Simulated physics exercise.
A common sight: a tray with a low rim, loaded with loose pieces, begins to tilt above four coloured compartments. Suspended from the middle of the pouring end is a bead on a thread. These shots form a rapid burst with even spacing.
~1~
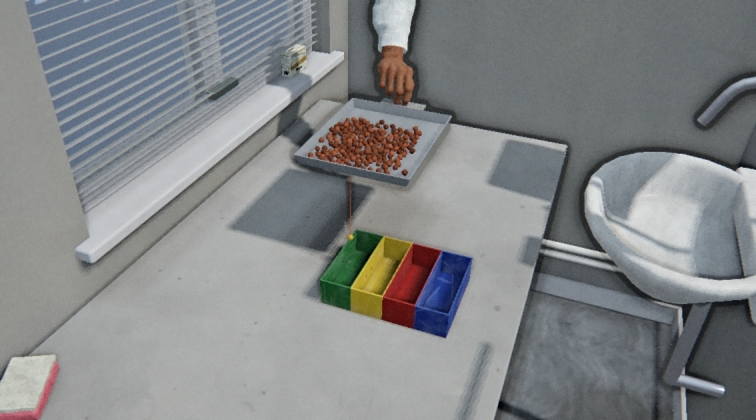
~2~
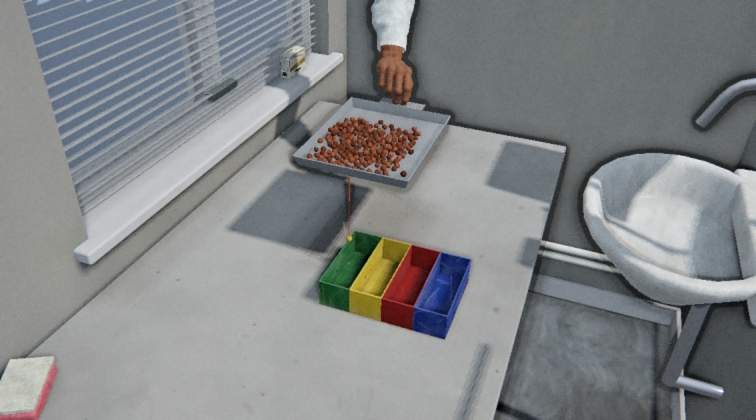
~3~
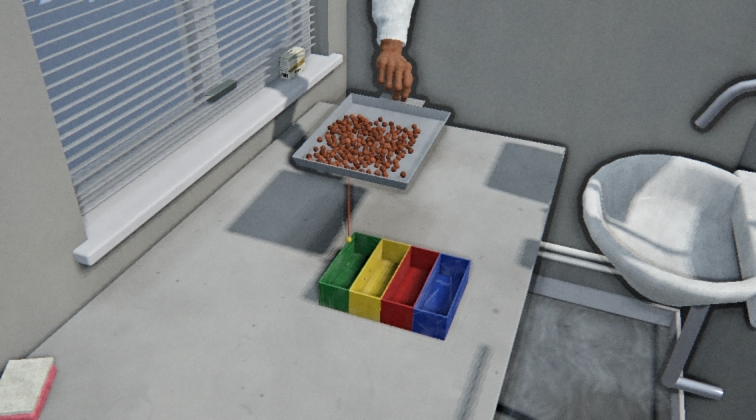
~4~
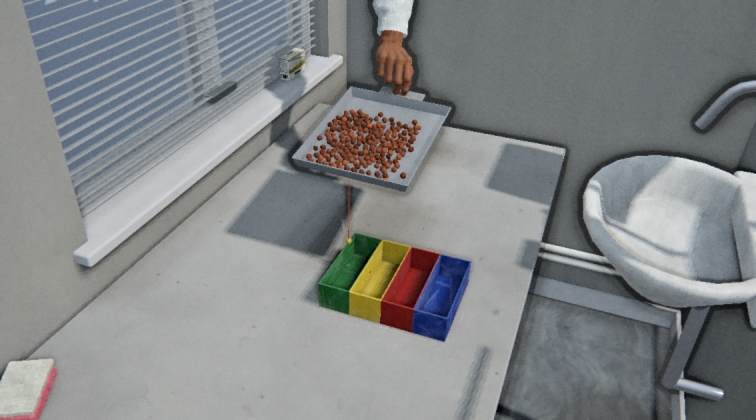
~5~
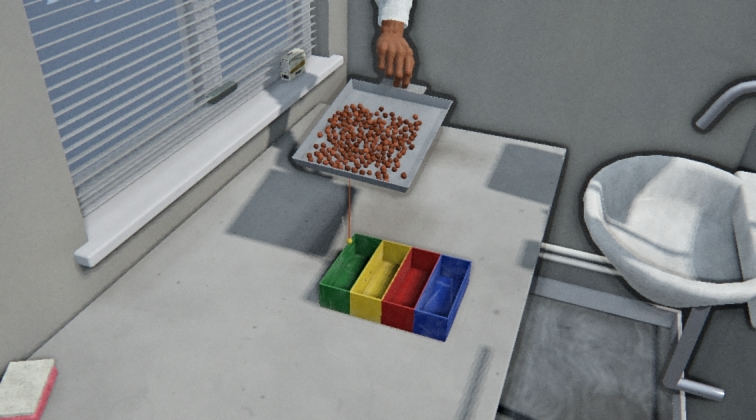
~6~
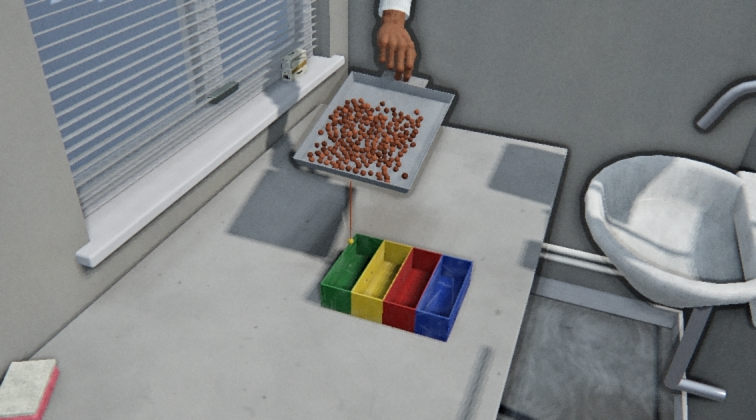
Tray of brown pellets, gripped by a hand at its far edge, gradually tilting above green, yellow, red and blue compartments.
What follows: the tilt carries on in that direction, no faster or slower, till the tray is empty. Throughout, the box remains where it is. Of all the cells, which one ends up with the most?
The yellow one ends up with the most.
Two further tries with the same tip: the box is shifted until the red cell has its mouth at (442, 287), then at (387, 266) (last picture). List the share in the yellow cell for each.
Respectively 20 percent and 20 percent.
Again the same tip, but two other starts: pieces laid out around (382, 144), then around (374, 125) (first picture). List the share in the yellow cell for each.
You'd get near 40 percent first and near 40 percent next.
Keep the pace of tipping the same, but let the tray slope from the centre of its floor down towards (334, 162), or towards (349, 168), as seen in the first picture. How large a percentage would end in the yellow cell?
About 0 % and about 10 %.
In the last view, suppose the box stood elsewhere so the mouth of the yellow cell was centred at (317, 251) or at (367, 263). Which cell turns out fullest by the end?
Case A: That blue cell; case B: Red.
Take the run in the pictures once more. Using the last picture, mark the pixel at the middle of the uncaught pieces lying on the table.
The middle is around (298, 295).
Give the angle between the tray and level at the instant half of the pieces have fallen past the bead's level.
The tilt then is about 100°.
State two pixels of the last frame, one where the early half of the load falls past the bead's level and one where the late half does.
Around (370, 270) first; around (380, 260) second.
Soon, tray tipped steeply; nearly all on the tray; a stray few falling or outside the box.
A while on, tray tipped right over; about half on the tray; a stray few in the yellow cell; a stray few in the green cell; a stray few in the red cell; about half falling or outside the box.
Towards the end, tray tipped past a quarter turn; about a third in the yellow cell; about a quarter in the green cell; about a quarter in the red cell; a stray few in the blue cell; about a quarter falling or outside the box.
Finally, tray tipped past a quarter turn; about a third in the yellow cell; about a quarter in the green cell; about a quarter in the red cell; a stray few in the blue cell; about a quarter outside the box.
